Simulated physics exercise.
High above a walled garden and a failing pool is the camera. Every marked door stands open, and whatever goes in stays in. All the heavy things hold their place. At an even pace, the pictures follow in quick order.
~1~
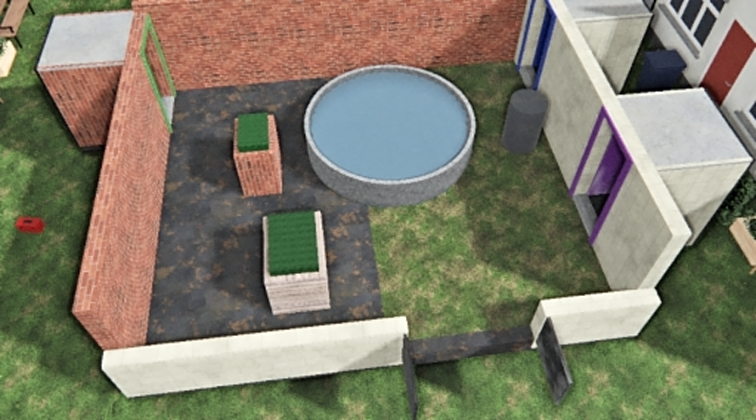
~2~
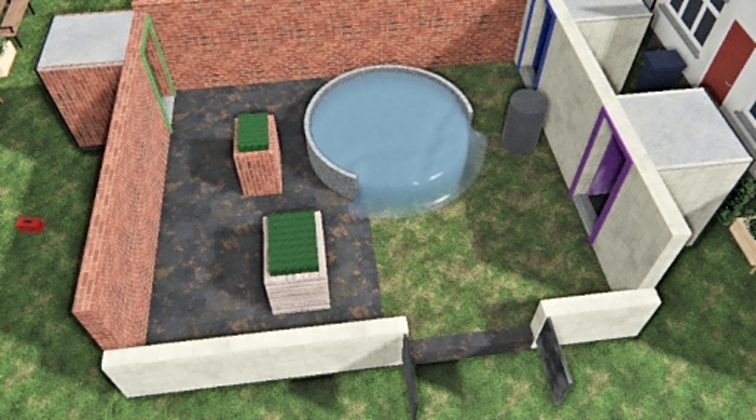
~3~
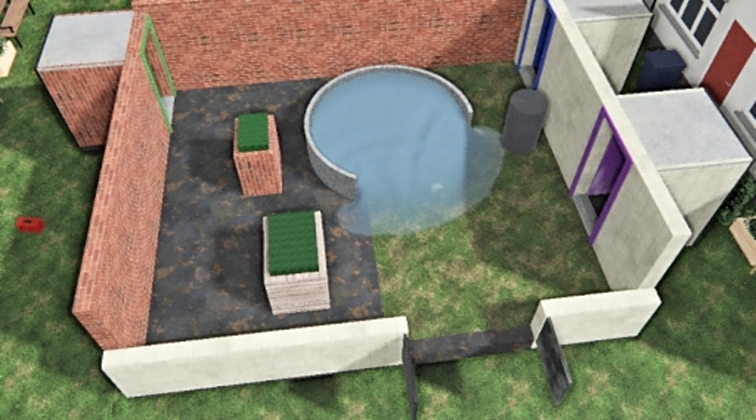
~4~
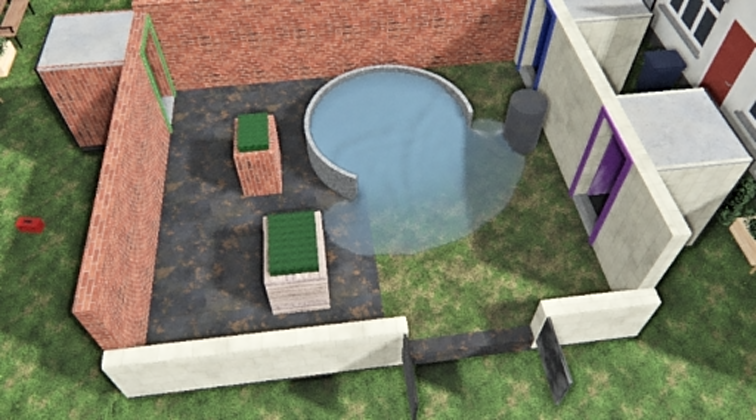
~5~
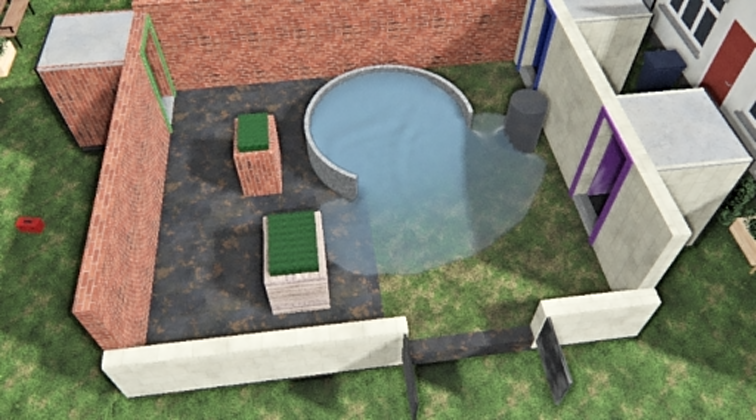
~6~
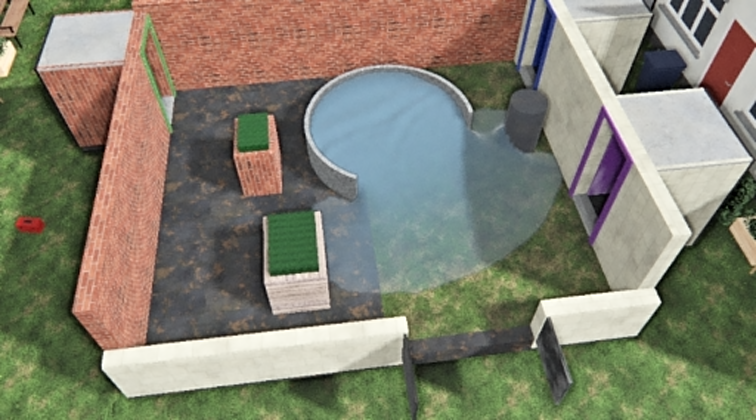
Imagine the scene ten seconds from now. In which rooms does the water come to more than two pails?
One by one: The purple door ends up above the line. The green door ends up at or below the line. The blue door ends up at or below the line.
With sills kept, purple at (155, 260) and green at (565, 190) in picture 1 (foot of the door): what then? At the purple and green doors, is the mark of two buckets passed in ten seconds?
Well, the purple door comes up short, but the green door tops the limit.
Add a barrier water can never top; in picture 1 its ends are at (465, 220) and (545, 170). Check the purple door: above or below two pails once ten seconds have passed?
As for that door, the purple door comes in short.
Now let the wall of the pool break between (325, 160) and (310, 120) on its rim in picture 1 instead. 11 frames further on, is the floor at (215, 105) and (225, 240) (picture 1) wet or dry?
Well, the first place would be submerged and the second one submerged.
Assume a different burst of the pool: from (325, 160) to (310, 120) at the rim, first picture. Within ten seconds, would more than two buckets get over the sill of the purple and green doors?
Note - purple door: Below threshold; green door: Above threshold.
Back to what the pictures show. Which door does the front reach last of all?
It's the green one.
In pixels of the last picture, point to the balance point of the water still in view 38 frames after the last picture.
About (419, 210).
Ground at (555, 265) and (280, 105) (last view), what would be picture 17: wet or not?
The first spot is inundated and the second bone-dry.
A moment on, water covers 40 % of the floor; the purple door wet at the sill, nothing in, the green door not reached, the blue door not reached.
Next, water covers 50 % of the floor; the purple door over two buckets in, the green door not reached, the blue door wet at the sill, nothing in.
Then, water covers 60 % of the floor; the purple door over two buckets in, the green door not reached, the blue door wet at the sill, nothing in.
Later, water covers 75 % of the floor; the purple door far over two buckets in, the green door not reached, the blue door wet at the sill, nothing in.
In the end, water covers 95 % of the floor; the purple door far over two buckets in, the green door wet at the sill, nothing in, the blue door wet at the sill, nothing in.
